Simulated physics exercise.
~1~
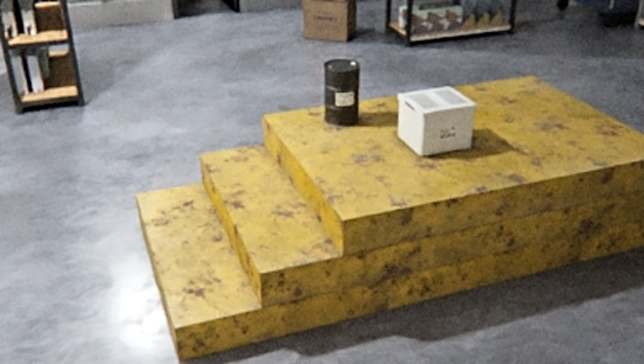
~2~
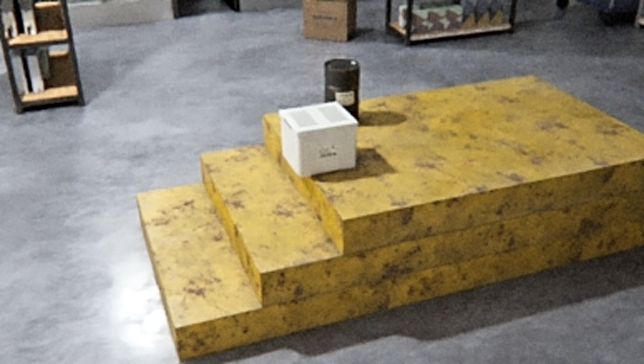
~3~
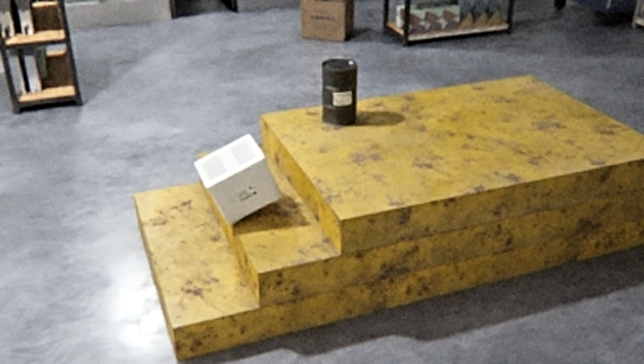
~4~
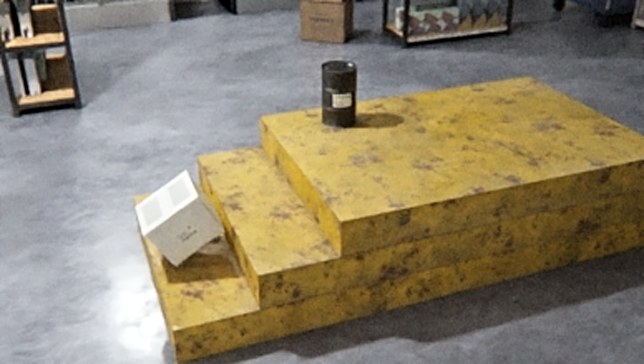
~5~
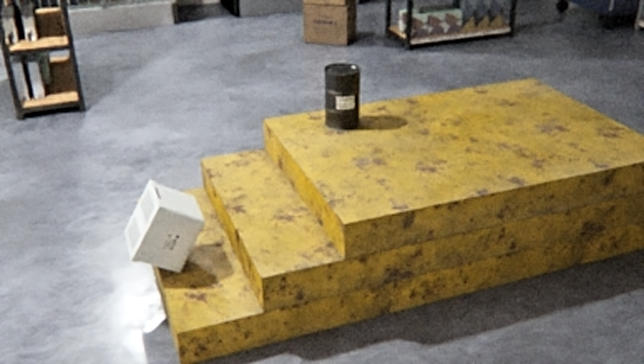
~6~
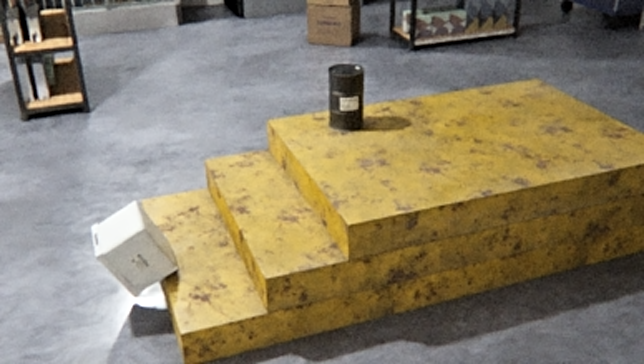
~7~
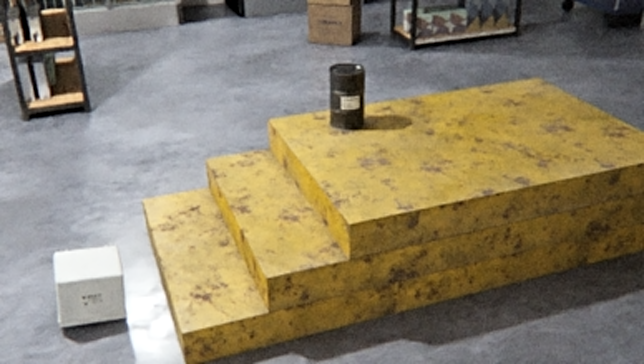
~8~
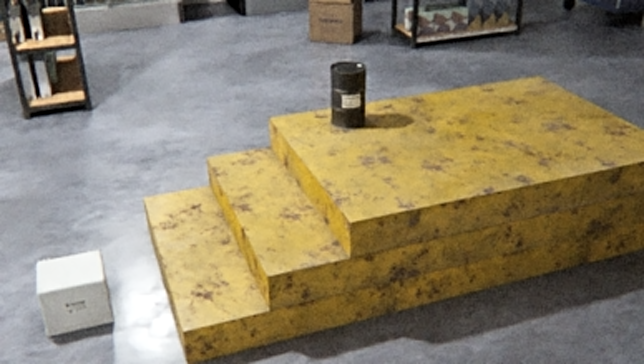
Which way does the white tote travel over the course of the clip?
It travels to the left, sliding along the landing and then tumbling down the steps to the floor.
In a room with a smooth grey floor and shelves along the back, a white tote and a black canister stand on a yellow, stained landing with steps going down at its left side. The tote slides left across the landing, passing in front of the canister, and goes over the top edge. It tilts as it drops onto the steps, then tumbles on down to the left, turning over as it leaves the lowest one. It lands on the grey floor, shifts slightly farther left and ends sitting flat beside the steps, while the canister still stands on the landing.
